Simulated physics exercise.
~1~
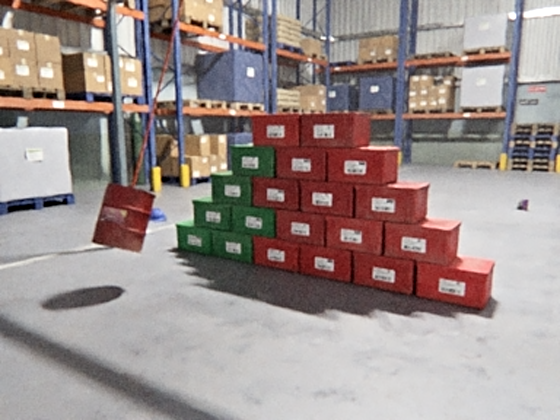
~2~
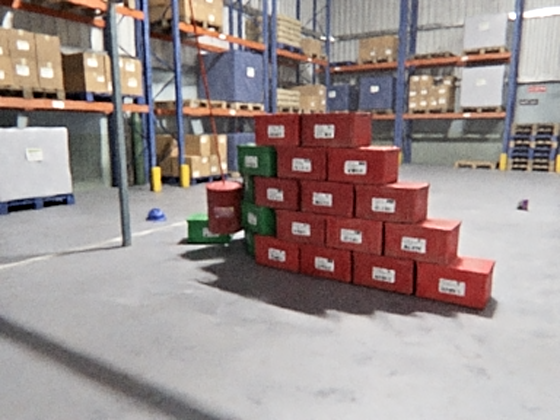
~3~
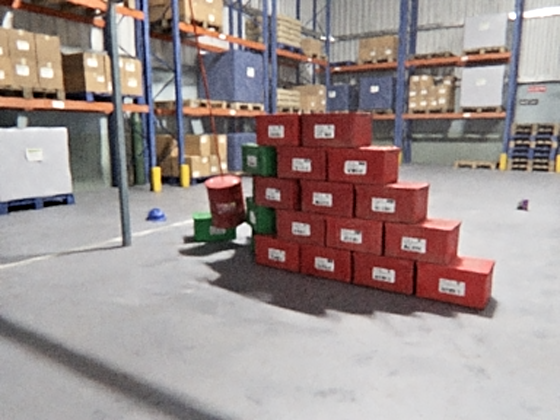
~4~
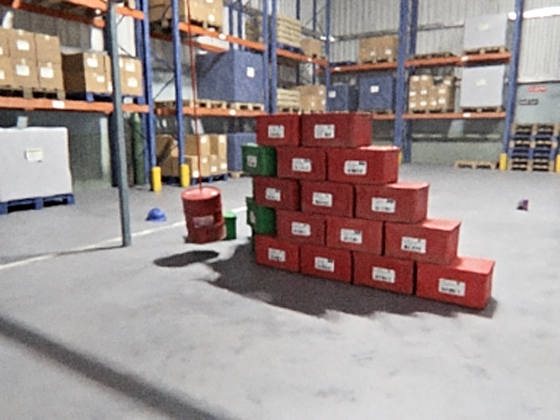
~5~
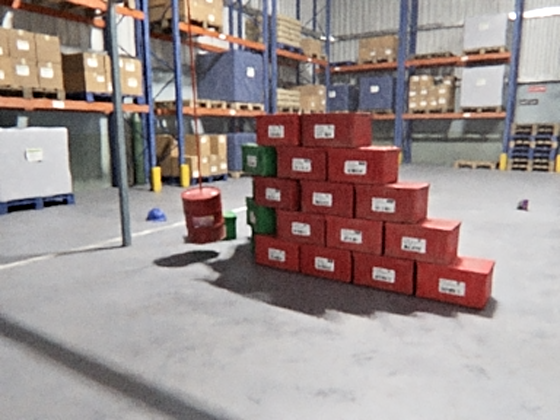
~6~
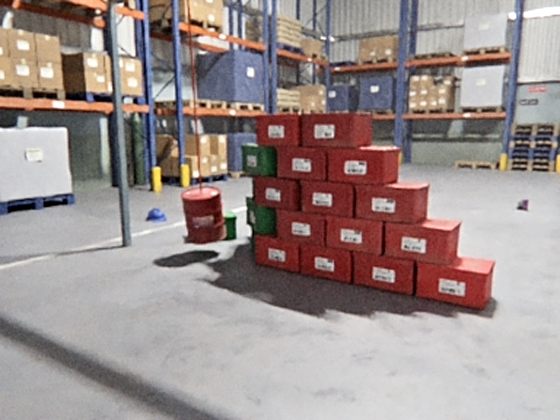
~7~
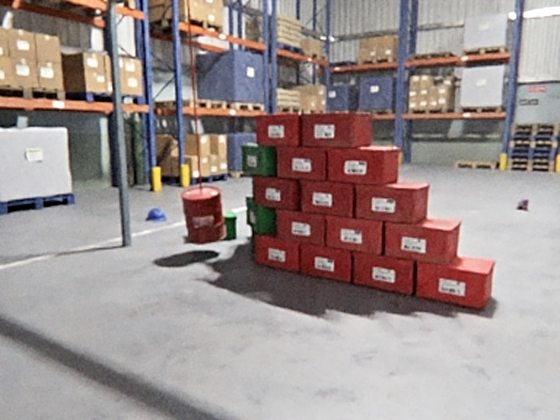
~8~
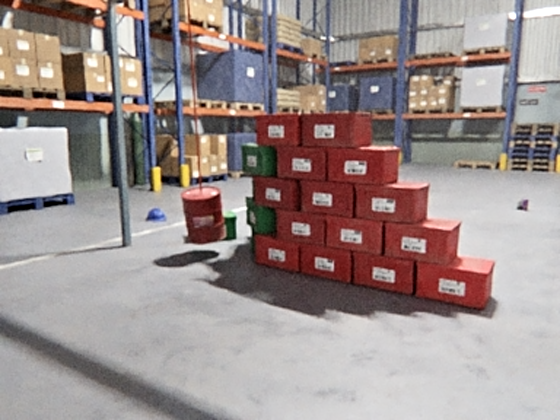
A red drum swings right into the stacked totes, shifting green ones, while red ones stand.
